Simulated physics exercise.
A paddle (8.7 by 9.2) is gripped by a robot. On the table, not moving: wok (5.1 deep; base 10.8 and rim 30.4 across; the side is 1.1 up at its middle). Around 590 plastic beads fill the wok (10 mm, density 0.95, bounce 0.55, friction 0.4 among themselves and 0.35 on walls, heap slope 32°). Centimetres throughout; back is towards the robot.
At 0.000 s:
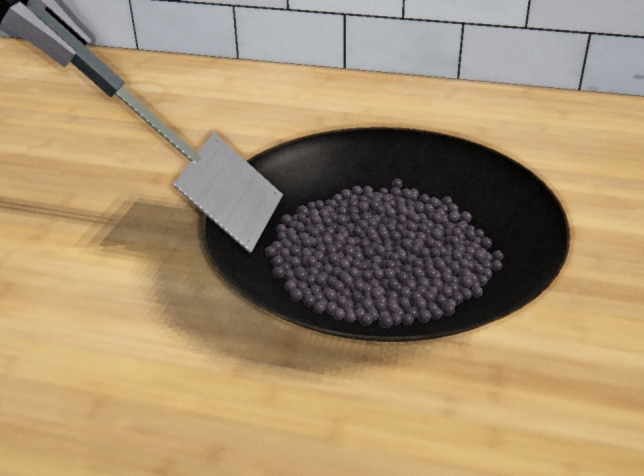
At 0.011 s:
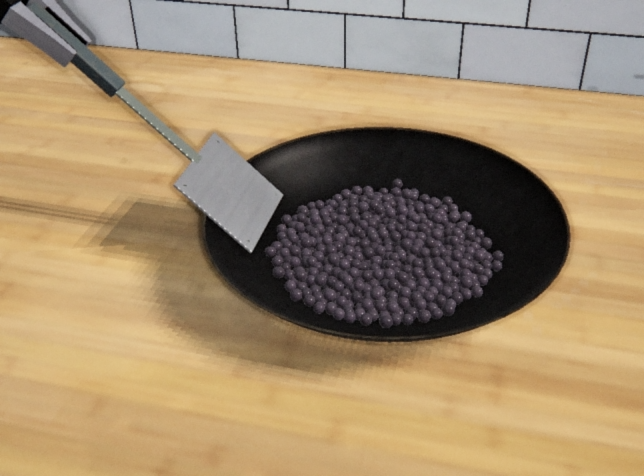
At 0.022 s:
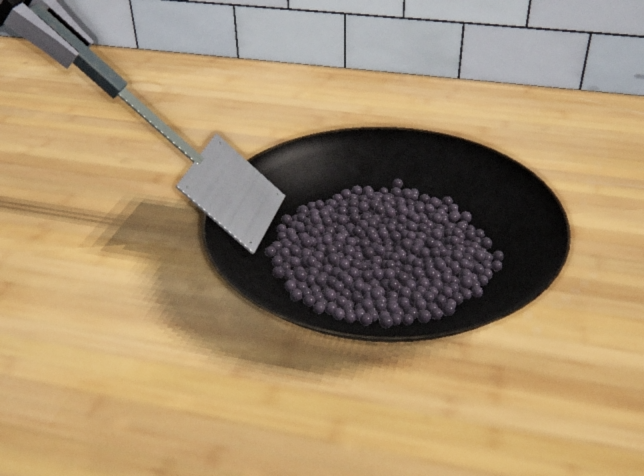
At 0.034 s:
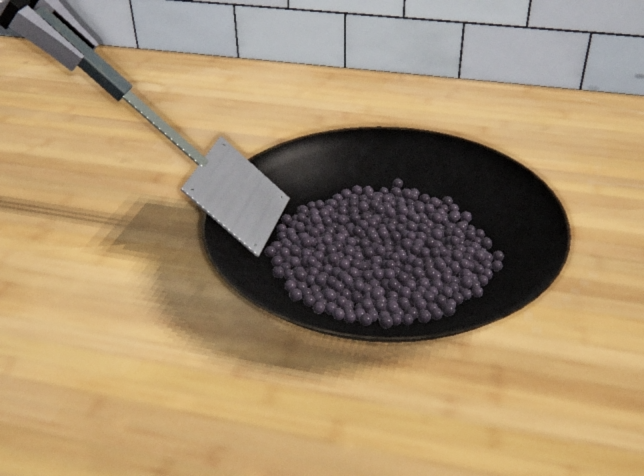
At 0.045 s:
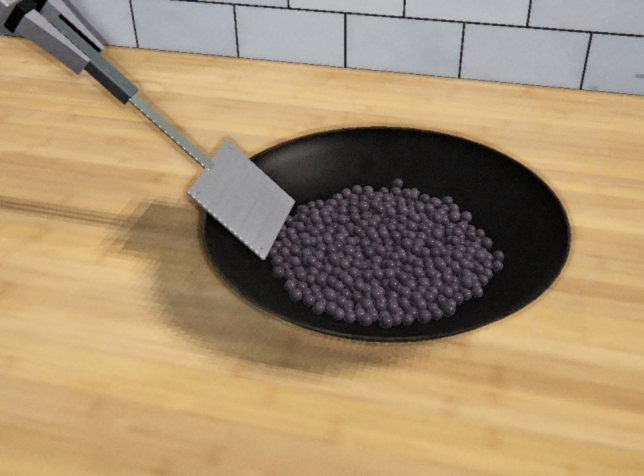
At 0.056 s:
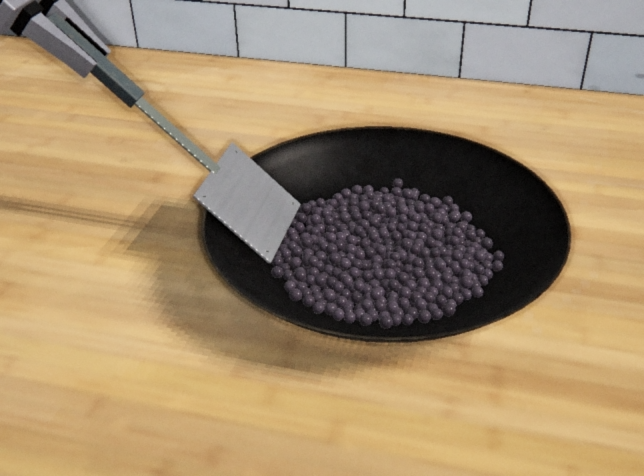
A black wok holding a heap of small dark purple beads sits on a light wooden counter, seen from above at an angle, with white tiles behind. At the upper left, a dark and grey robotic gripper holds a flat silver paddle slanting over the wok's left rim. The paddle slides slowly a short way right and slightly down to the heap's left edge, while the wok, beads and camera stay still.
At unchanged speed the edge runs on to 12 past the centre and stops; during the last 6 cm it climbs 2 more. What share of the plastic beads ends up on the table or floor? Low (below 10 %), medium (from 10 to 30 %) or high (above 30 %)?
A medium share, from 10 to 30 %, ends on the table or floor.
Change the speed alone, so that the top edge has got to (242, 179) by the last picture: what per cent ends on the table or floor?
Some 40 per cent.
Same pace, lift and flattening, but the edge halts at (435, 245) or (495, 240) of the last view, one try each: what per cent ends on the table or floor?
About 0 and 0 per cent.
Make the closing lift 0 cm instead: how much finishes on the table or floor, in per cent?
About 20 per cent.
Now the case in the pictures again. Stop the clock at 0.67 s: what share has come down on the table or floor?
Roughly 15 per cent.
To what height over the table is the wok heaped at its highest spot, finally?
Roughly 4.5 cm.
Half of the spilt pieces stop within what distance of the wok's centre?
Some 24 cm.
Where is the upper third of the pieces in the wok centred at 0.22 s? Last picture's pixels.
Near (436, 250).
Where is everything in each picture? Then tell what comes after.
In the first frame, paddle top edge at (194, 158), sloping 43°; upper third of the load around (386, 244), from x 270 to 500, top at y 185; 586 in the wok.
In the second frame, paddle top edge at (195, 158), sloping 43°; upper third of the load around (386, 244), from x 270 to 500, top at y 185.
In the third frame, paddle top edge at (197, 159), sloping 43°; upper third of the load around (386, 244), from x 270 to 500, top at y 185.
In the fourth frame, paddle top edge at (202, 161), sloping 43°; upper third of the load around (386, 244), from x 270 to 500, top at y 185.
In the fifth frame, paddle top edge at (207, 165), sloping 43°; upper third of the load around (386, 244), from x 270 to 500, top at y 185.
In the sixth frame, paddle top edge at (213, 168), sloping 43°; upper third of the load around (386, 244), from x 275 to 500, top at y 185; 586 in the wok.
After 0.22 s, sloping 43°, highest piece 3 above the table; 586 in the wok.
After 0.39 s, sloping 43°, highest piece 6 above the table; 586 in the wok.
After 0.67 s, sloping 43°, highest piece 7 above the table; 486 in the wok, 98 on the table or floor, 2 on the blade or in flight.
After 1.72 s, sloping 43°, highest piece 4 above the table; 485 in the wok, 101 on the table or floor.
At rest, 485 in the wok, 101 on the table or floor. That is 17 % on the table or floor.
